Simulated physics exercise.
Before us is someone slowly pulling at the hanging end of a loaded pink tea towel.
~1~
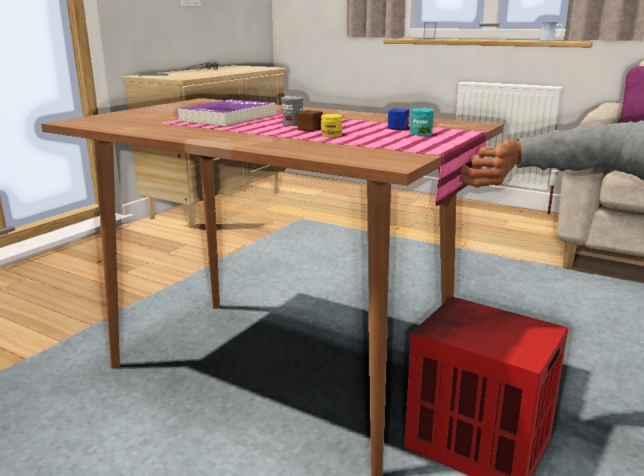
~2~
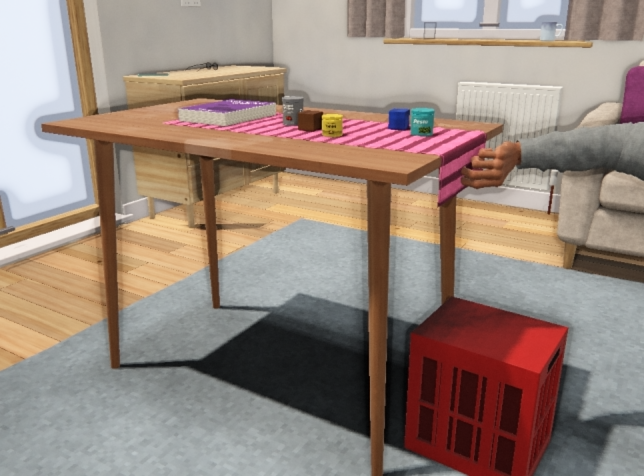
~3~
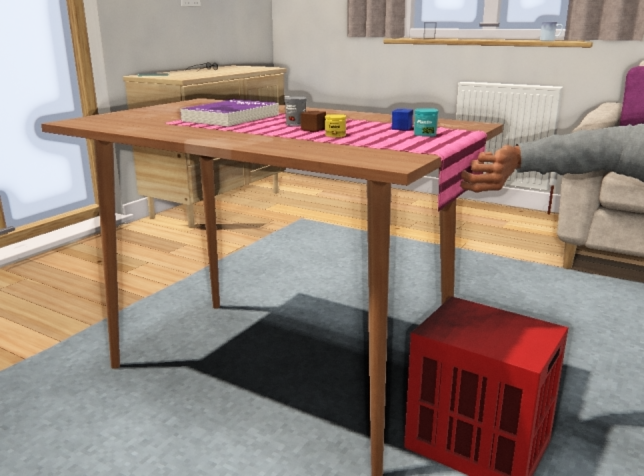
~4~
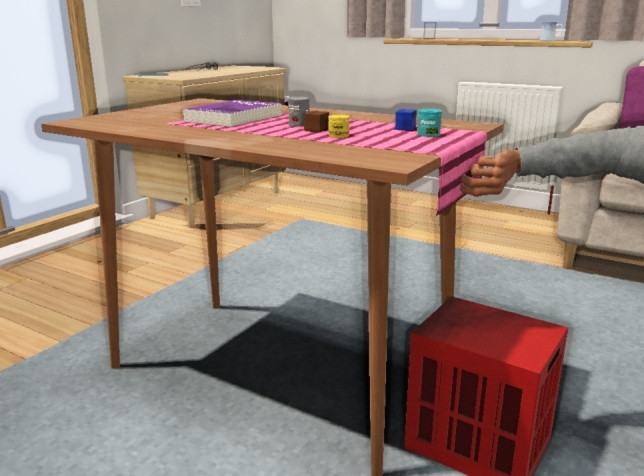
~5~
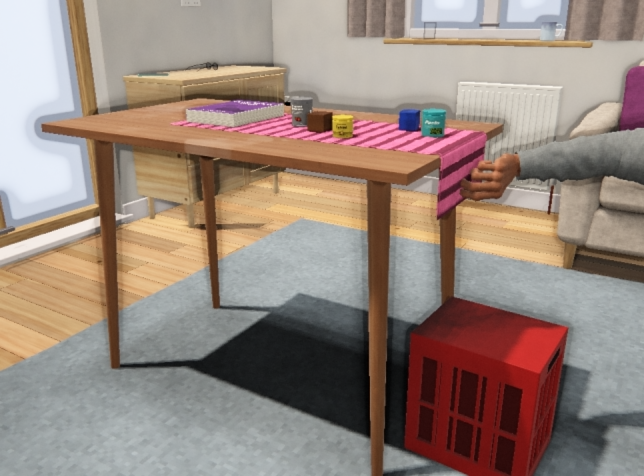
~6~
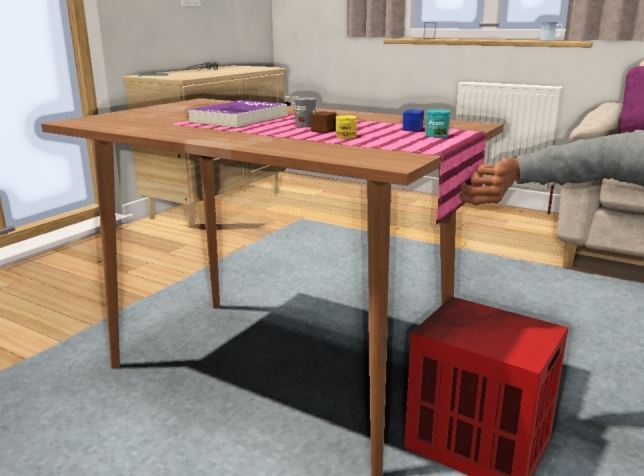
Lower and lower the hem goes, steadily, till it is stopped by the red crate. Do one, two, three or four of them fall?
It is three.
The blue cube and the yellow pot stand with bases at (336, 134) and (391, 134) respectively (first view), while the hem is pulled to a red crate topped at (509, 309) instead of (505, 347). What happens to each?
Blue cube stays, yellow pot is gone.
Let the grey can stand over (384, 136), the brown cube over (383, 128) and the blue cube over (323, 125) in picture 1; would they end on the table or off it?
Outcome: Grey can is gone; brown cube is gone; blue cube keeps its perch.
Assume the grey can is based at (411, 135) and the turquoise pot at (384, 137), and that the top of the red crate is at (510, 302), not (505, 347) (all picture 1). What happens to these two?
The grey can is lost; the turquoise pot is lost.
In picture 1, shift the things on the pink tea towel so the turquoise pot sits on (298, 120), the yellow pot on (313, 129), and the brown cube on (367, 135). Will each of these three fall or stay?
Result - turquoise pot retained; yellow pot retained; brown cube lost.
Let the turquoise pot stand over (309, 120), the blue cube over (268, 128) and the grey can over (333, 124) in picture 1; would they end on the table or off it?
For the turquoise pot it's staying, for the blue cube it's staying, for the grey can it's staying.
Soon after, hem near (458, 263); turquoise pot gone.
After that, hem on the crate; turquoise pot, blue cube and yellow pot gone.
In the end, hem on the crate; turquoise pot, blue cube and yellow pot gone. The table loses three.
